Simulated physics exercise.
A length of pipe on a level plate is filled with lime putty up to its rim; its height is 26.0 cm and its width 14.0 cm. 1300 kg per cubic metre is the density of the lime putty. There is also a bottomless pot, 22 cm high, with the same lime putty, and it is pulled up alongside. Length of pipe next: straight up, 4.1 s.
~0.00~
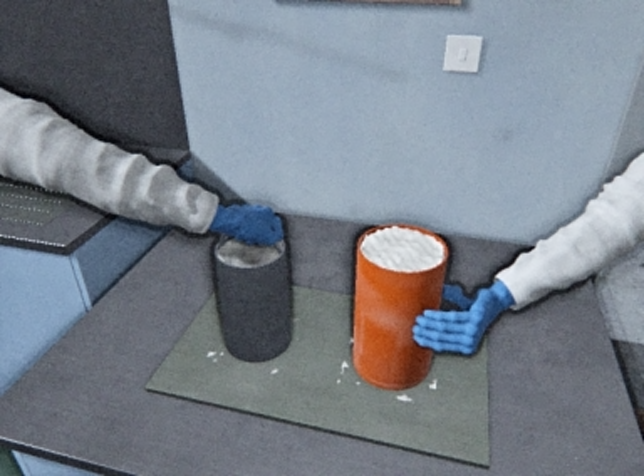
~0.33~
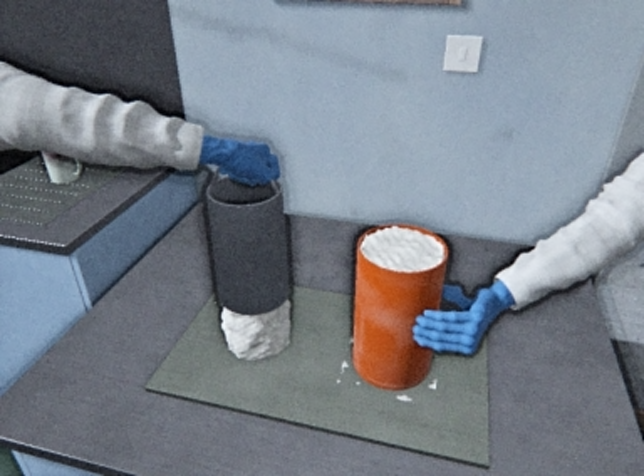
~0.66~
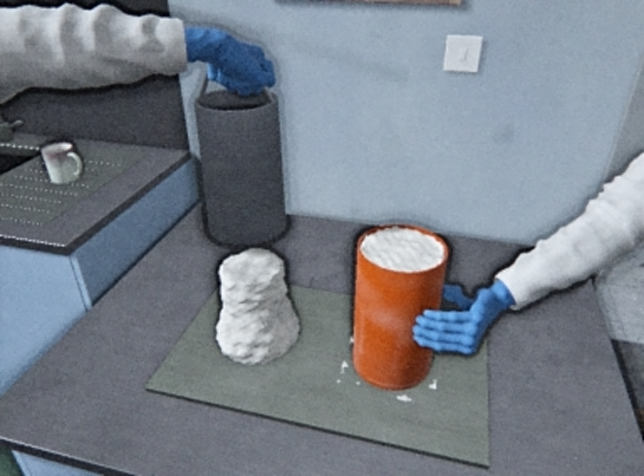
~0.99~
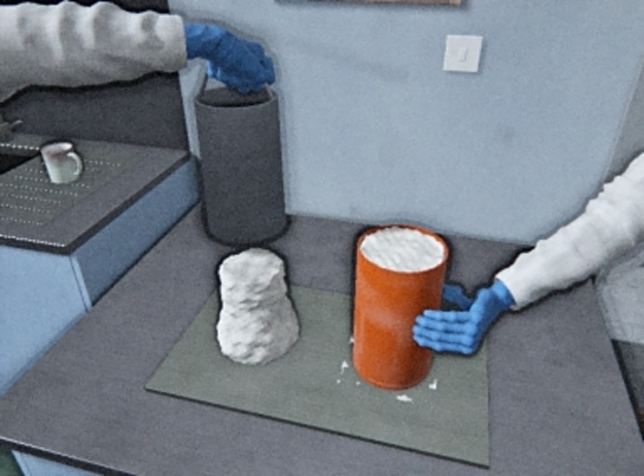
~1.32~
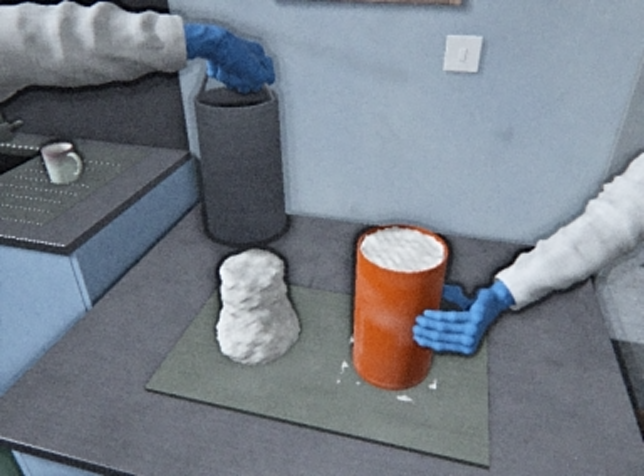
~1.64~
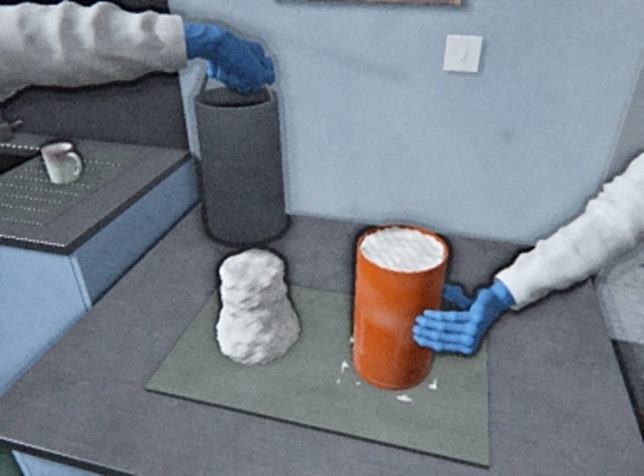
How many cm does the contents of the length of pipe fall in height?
About 6 cm.
By 2.7 s, the length of pipe is up 6.4 cm; the lime putty has come down 0.0 cm to 26 cm and is 14 cm wide.
By 3.7 s, the length of pipe is up 16 cm; the lime putty has come down 1.8 cm to 24 cm and is 16 cm wide.
By 4.7 s, the length of pipe is up 26 cm; the lime putty has come down 5.3 cm to 21 cm and is 19 cm wide.
By 5.9 s, the length of pipe is clear; the lime putty has come down 5.5 cm to 21 cm and is 19 cm wide.
By 6.4 s, at rest, the length of pipe is clear; the lime putty has come down 5.5 cm to 20 cm and is 19 cm wide.
